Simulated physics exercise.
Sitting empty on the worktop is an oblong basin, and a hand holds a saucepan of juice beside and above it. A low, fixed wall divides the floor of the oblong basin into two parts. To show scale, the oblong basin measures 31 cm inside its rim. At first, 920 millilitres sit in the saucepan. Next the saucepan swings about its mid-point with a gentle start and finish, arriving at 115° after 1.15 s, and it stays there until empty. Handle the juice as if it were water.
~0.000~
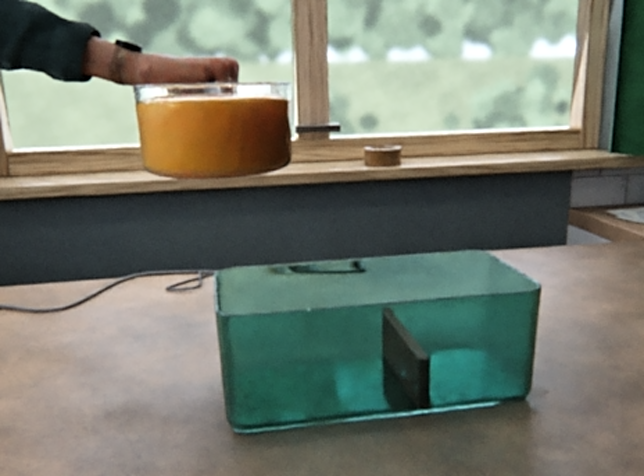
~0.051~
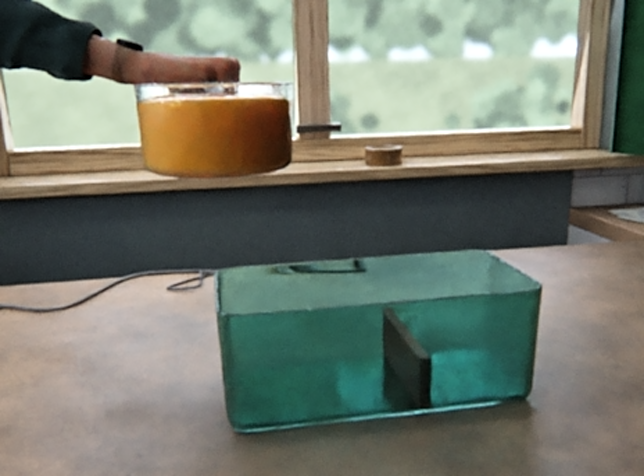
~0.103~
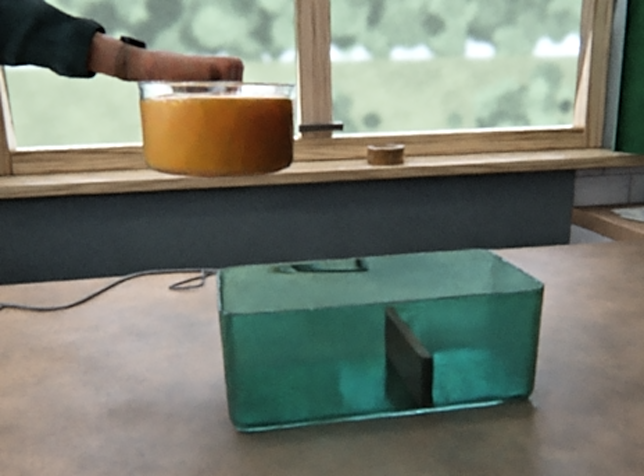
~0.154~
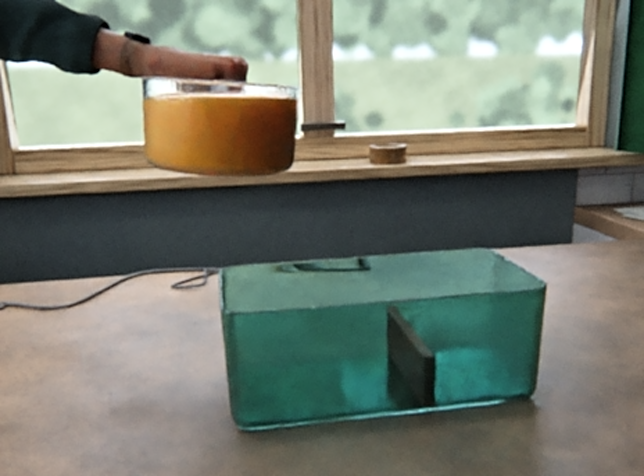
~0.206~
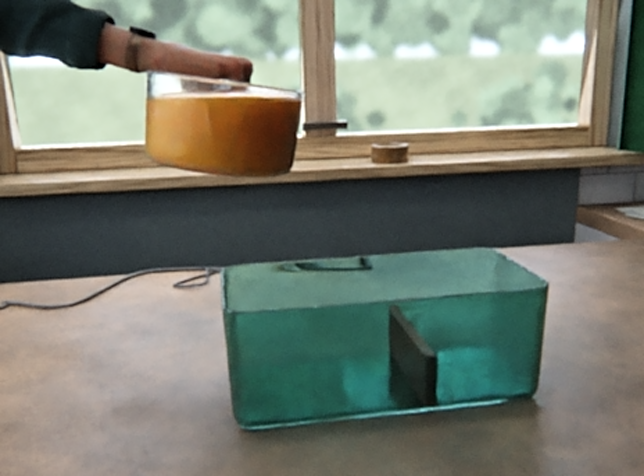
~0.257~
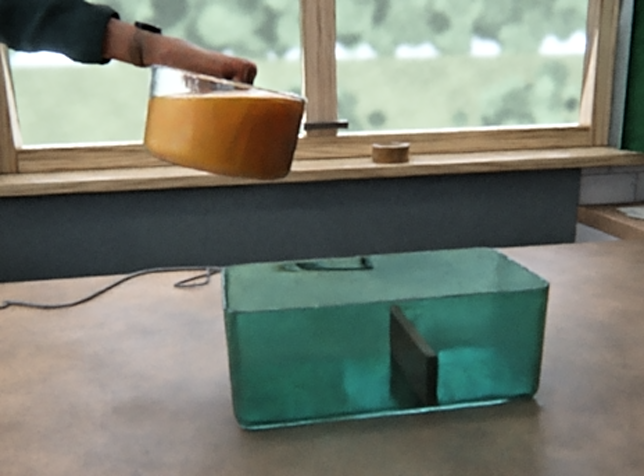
A hand holds a saucepan of orange juice above a green basin and tilts it rightward.
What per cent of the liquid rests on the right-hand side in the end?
5 percent.
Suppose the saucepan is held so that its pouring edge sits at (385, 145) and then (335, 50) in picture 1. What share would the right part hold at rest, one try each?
Try 1: Approx. 75 %; try 2: Approx. 60 %.
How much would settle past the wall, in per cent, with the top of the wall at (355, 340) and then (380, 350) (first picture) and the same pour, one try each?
Some 65 in a hundred, then some 40 in a hundred.
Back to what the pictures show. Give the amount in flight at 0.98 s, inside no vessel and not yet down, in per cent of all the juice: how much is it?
Near 10 percent.
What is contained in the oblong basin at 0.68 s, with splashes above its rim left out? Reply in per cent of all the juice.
Estimate - around 16 in a hundred parts.
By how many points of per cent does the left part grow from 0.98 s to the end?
It comes to about 12 per cent.
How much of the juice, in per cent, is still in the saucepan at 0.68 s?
Some 48 per cent.
After 0.68 s the tilt is 73° and 48 per cent is still to pour, 16 is left of the wall and 0 right of it.
After 0.98 s the tilt is 109° and 6 per cent is still to pour, 80 is left of the wall and 4 right of it.
After 1.30 s the tilt is 115° and 0 per cent is still to pour, 93 is left of the wall and 5 right of it.
After 1.65 s the tilt is 115° and 0 per cent is still to pour, 93 is left of the wall and 5 right of it.
In the end 93 per cent lies left of the wall, 5 right of it and 2 outside.
